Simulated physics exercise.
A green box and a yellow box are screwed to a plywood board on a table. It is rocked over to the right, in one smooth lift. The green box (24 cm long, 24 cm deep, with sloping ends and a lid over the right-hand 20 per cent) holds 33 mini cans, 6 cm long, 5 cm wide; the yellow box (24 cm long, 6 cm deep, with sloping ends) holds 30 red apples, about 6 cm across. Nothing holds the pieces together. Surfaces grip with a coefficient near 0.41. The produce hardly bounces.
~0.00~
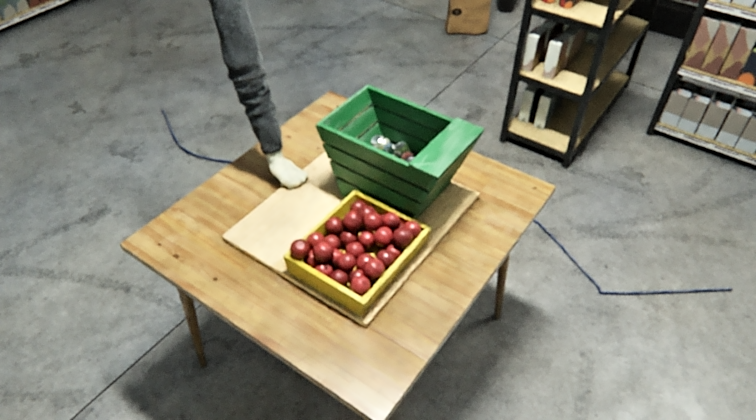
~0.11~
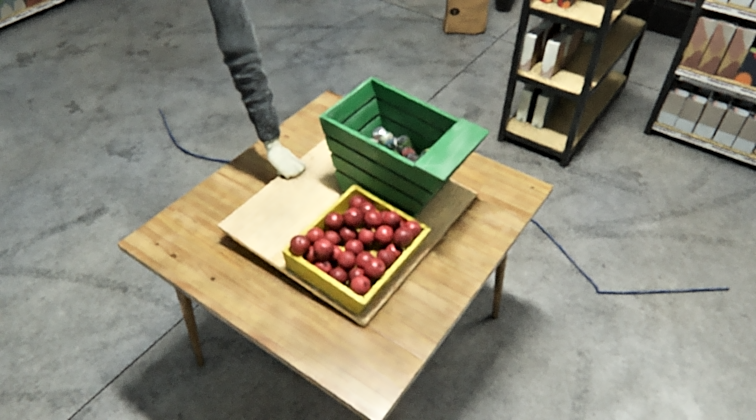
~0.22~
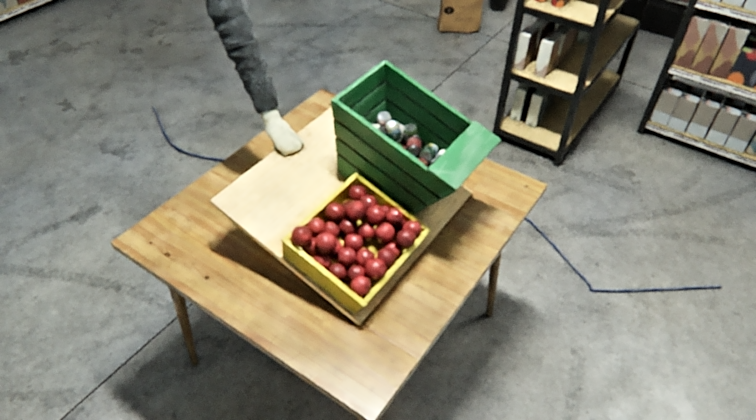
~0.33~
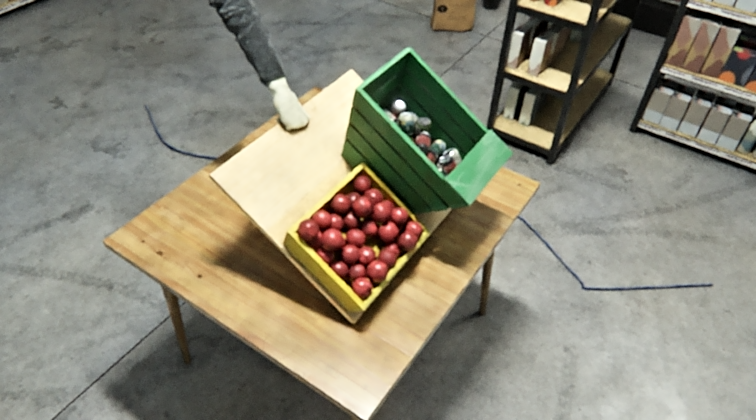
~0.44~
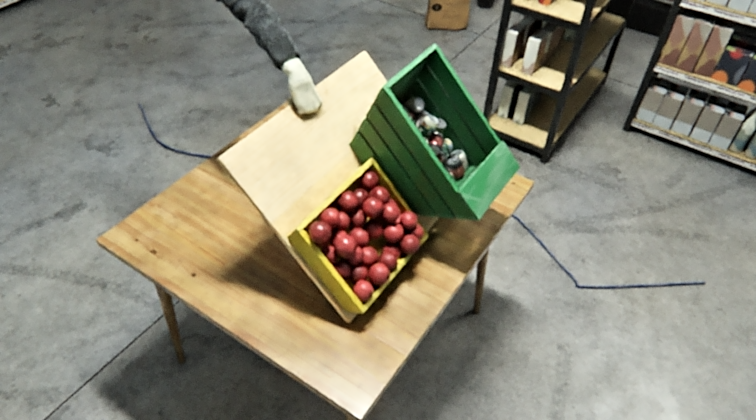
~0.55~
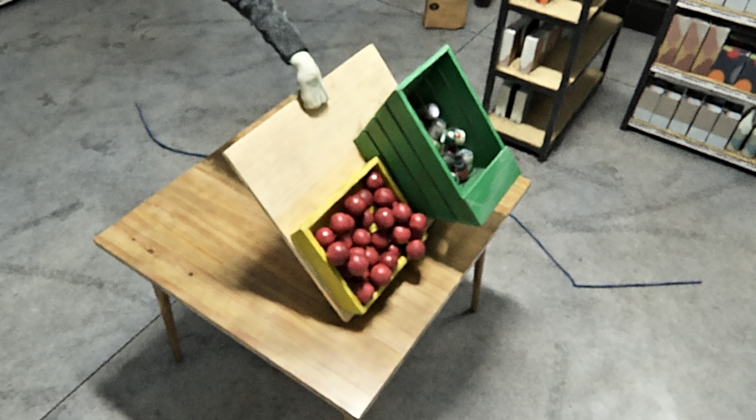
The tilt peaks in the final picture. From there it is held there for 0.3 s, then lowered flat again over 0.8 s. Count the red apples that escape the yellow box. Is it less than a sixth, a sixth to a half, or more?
Out of the yellow box go a sixth to a half of the red apples.
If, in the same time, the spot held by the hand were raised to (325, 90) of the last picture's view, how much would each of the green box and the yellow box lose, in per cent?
Then green box 0, yellow box 40 per cent.
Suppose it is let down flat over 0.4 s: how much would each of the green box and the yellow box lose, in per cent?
In that case green box 0, yellow box 30 per cent.
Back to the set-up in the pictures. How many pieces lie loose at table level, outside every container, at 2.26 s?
About 5.
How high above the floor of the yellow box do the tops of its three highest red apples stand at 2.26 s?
Roughly 9 cm high.
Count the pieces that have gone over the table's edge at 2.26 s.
About 6.
After 0.82 s, tilt 49°; green box 33 in, 0 out and yellow box 25 in, 5 out.
After 1.16 s, tilt 33°; green box 33 in, 0 out and yellow box 19 in, 11 out.
After 1.64 s, tilt 0°; green box 33 in, 0 out and yellow box 19 in, 11 out.
When it is over (at 2.26 s), green box 33 in, 0 out and yellow box 19 in, 11 out. Asked share, 11 of 30, 37 per cent.
